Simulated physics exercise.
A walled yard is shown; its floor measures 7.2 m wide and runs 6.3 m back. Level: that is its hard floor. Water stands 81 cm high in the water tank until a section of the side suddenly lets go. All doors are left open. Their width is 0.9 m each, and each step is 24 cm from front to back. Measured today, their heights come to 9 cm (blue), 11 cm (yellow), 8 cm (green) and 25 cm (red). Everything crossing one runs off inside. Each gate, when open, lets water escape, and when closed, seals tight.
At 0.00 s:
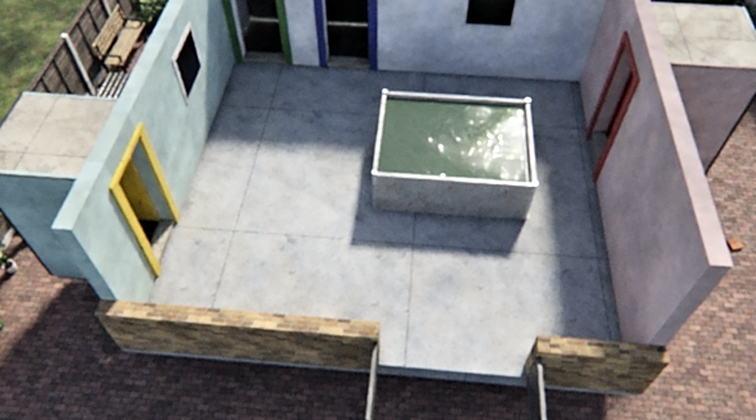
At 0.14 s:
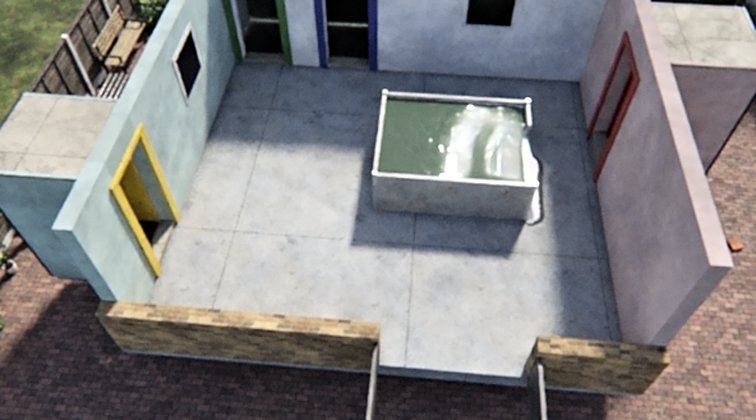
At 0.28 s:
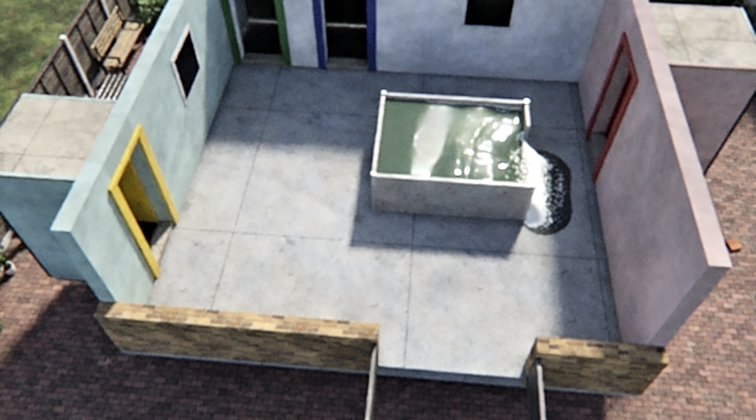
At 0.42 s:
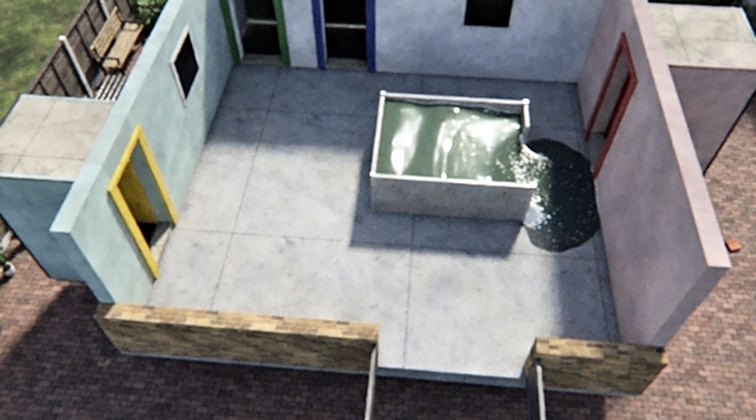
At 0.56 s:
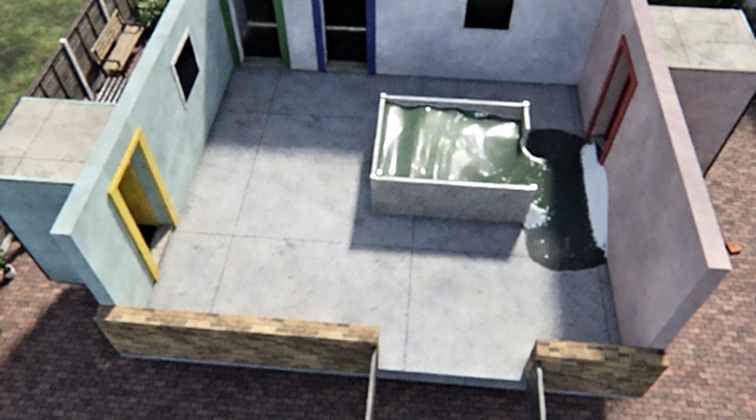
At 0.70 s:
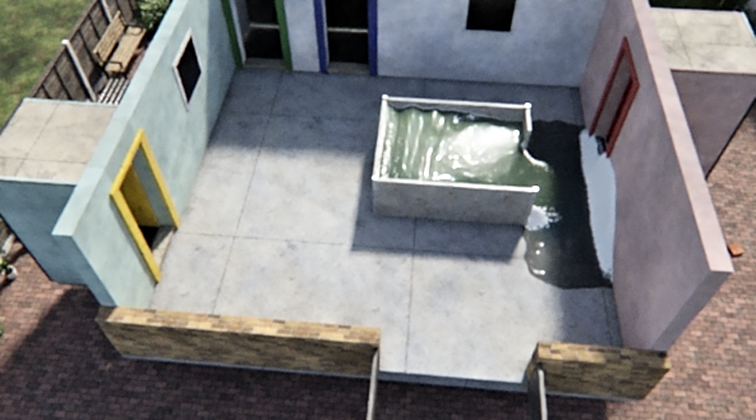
Green water pours from the right side of a tank and spreads across the grey floor.
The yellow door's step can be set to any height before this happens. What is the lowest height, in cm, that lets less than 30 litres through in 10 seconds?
About 8 cm.
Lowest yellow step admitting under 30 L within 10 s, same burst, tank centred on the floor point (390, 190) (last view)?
You'd need some 9.0 cm.
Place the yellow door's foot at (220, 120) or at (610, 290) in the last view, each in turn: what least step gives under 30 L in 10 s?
About 10.0 cm, then about 16 cm.
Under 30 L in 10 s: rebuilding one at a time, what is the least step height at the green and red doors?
About 9.0 cm at green and about 38 cm at red.
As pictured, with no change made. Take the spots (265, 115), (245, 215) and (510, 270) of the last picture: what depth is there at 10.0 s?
Ordered as asked: 10, 9, 2 cm.
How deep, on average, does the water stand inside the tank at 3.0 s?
It averages near 31 cm.
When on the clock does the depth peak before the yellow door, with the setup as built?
Around 5.5 seconds.
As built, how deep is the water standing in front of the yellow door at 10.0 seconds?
You'd measure close to 9.5 cm there.
After 1.4 s water covers 15 % of the floor, deepest (59 cm) near (590, 208); it has not reached the yellow door.
After 3.0 s water covers 40 % of the floor, deepest (40 cm) near (602, 362); it has not reached the yellow door.
After 10.0 s water covers 100 % of the floor, deepest (14 cm) near (364, 192); 9 cm at the yellow door, 5 litres in over its 11 cm step.
At the yellow door as built, the water arrived by 4.7 s and peaked near 13 cm at 5.4 s.
With a step of 7 cm, 48 litres would have come in within the 10 s; with 9.5 cm, 15 litres. So under 30 litres takes about 8 cm.
